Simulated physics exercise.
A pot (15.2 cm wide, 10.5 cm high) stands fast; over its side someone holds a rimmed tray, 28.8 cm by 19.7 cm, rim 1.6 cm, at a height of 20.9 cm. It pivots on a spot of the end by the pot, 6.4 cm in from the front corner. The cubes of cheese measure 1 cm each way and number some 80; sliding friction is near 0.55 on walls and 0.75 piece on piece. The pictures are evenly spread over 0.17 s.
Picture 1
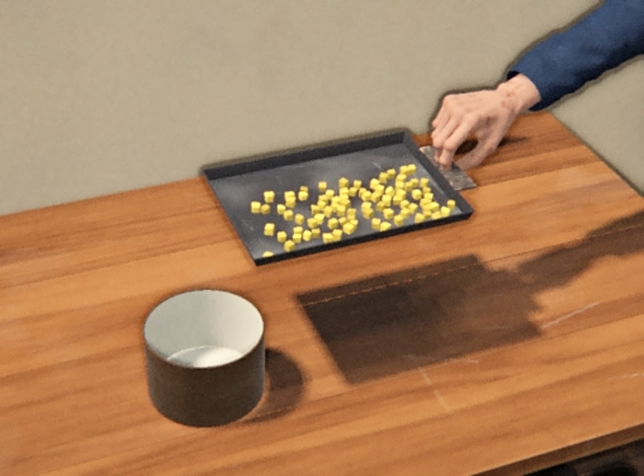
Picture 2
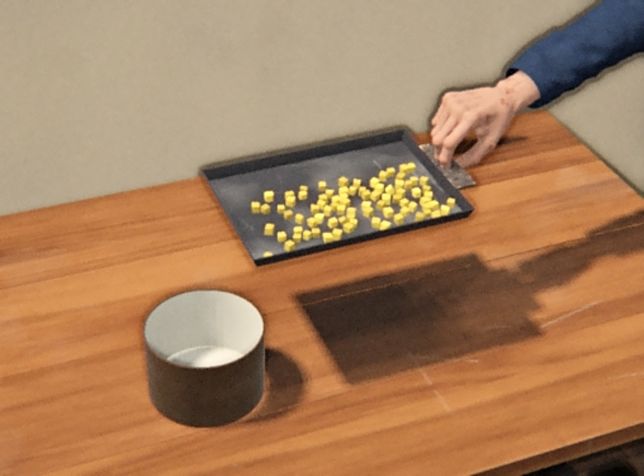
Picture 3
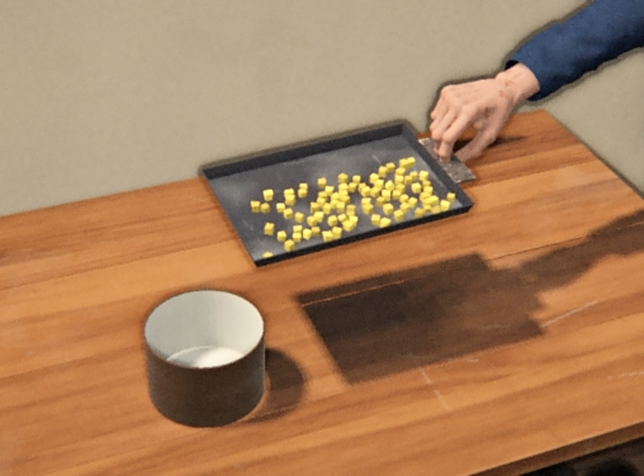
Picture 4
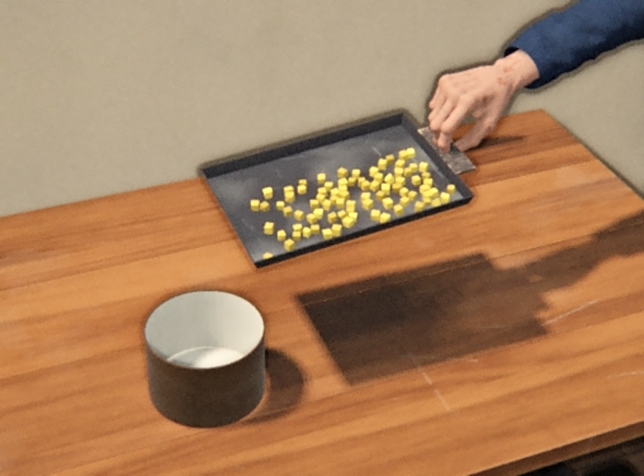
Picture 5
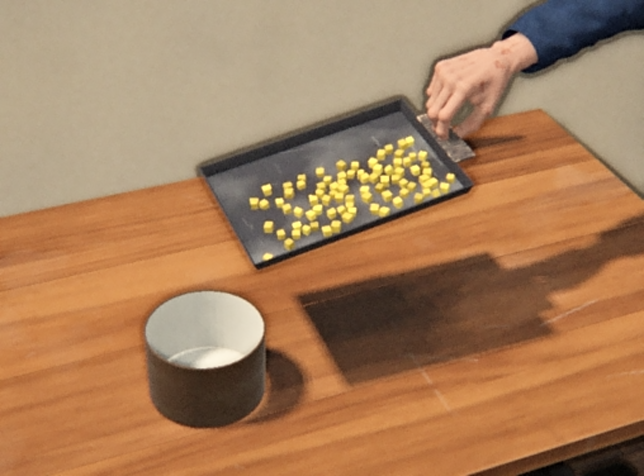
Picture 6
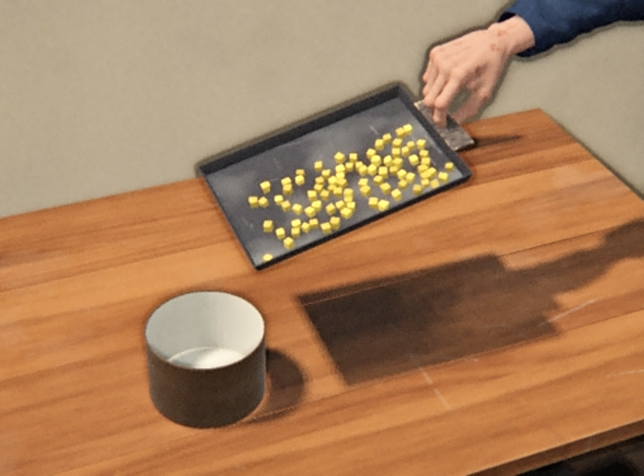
A wooden tabletop against a plain beige wall is seen from above at an angle, with the camera still. A dark rimmed tray scattered with small yellow cubes is held at its right end by a hand in a blue sleeve, its shadow on the wood, and a dark round pot with a pale inside stands at lower left. The hand slowly raises the tray's right end, slanting it down leftward, while the cubes barely shift on it.
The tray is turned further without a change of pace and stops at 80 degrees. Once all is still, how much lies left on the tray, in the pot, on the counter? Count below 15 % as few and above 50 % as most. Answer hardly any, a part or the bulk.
Tray: Hardly any, pot: The bulk, counter: Hardly any.
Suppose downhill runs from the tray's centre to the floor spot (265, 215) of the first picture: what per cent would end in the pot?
Some 55 per cent.
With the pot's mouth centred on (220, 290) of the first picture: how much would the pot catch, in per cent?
Some 10 per cent.
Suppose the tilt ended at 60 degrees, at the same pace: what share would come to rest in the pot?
In that case some 55 per cent.
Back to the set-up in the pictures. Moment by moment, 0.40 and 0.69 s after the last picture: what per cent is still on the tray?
In turn: 100, 5.
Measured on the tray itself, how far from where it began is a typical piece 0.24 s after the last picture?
Roughly 1 cm.
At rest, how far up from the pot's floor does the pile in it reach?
Roughly 2.0 cm.
Then, 0.24 s after the last picture, tilt 48 degrees; the tray holds 100 %, the pot 0 %.
Then, 0.40 s after the last picture, tilt 69 degrees; the tray holds 100 %, the pot 0 %.
Then, 0.69 s after the last picture, tilt 80 degrees; the tray holds 5 %, the pot 85 %.
In the end, tray 0 %, pot 95 %, counter 5 %.
